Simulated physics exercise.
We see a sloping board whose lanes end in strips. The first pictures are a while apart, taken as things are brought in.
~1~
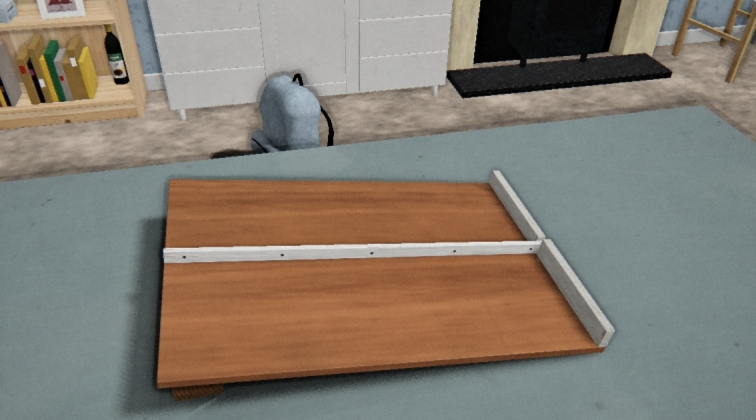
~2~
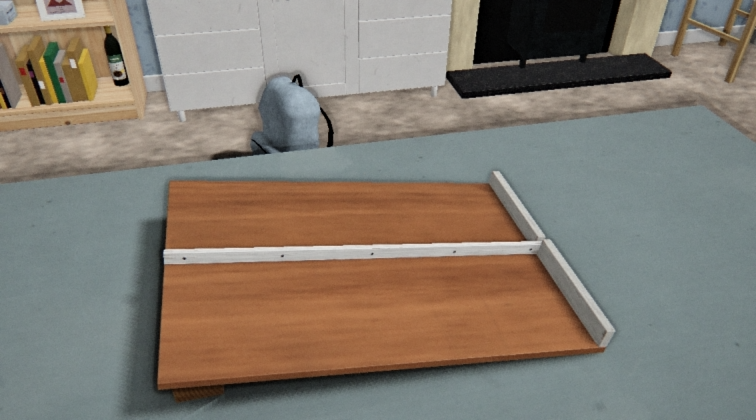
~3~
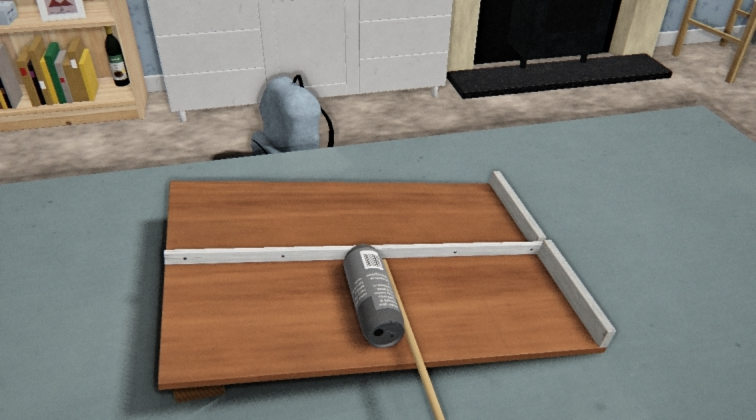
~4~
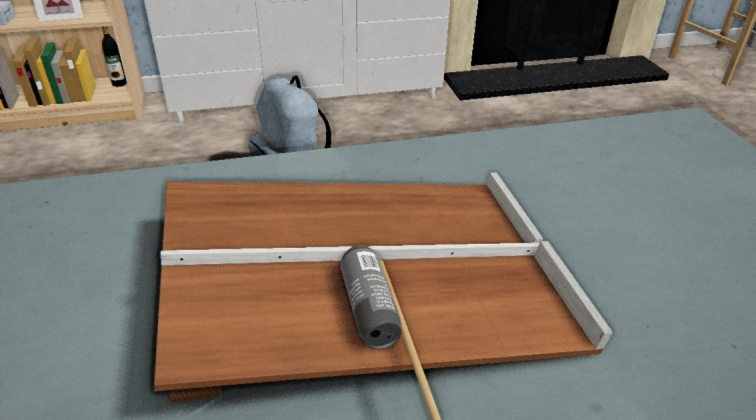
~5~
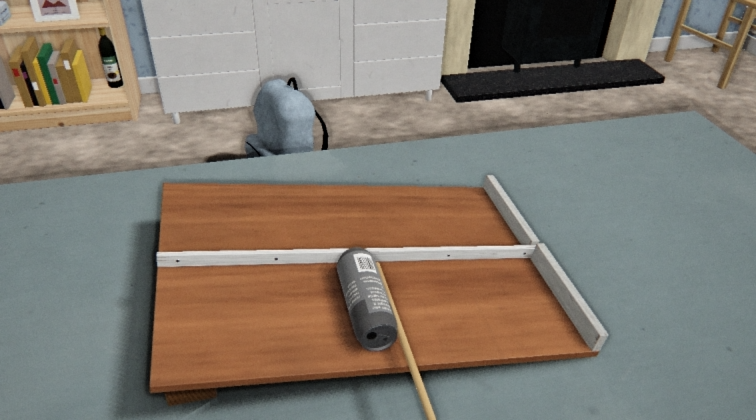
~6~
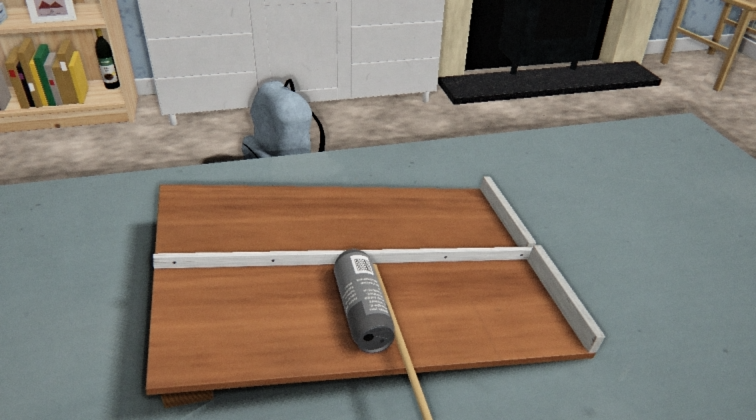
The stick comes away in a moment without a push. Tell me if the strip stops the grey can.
It fails to get over.
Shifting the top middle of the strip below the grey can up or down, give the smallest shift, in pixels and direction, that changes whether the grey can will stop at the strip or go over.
The switch happens after a shift of some 8 pixels down.
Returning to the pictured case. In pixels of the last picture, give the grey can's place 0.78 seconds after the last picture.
(542, 290).
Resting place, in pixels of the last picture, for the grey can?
About (545, 290).
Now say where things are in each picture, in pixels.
In the first frame, board (372, 251).
In the second frame, board (372, 252).
In the third frame, held back by the stick; grey can (372, 293); board (372, 252).
In the fourth frame, held back by the stick; grey can (369, 294); board (369, 253).
In the fifth frame, held back by the stick; grey can (366, 296); board (366, 255).
In the sixth frame, held back by the stick; grey can (363, 298); board (363, 257).
Then, 0.34 s after the last picture, grey can rolling on the board near (395, 297).
Then, 0.60 s after the last picture, grey can rolling on the board near (469, 294).
Then, 0.78 s after the last picture, grey can rolling on the board near (542, 290).
At rest, the grey can gets caught, near (545, 290).
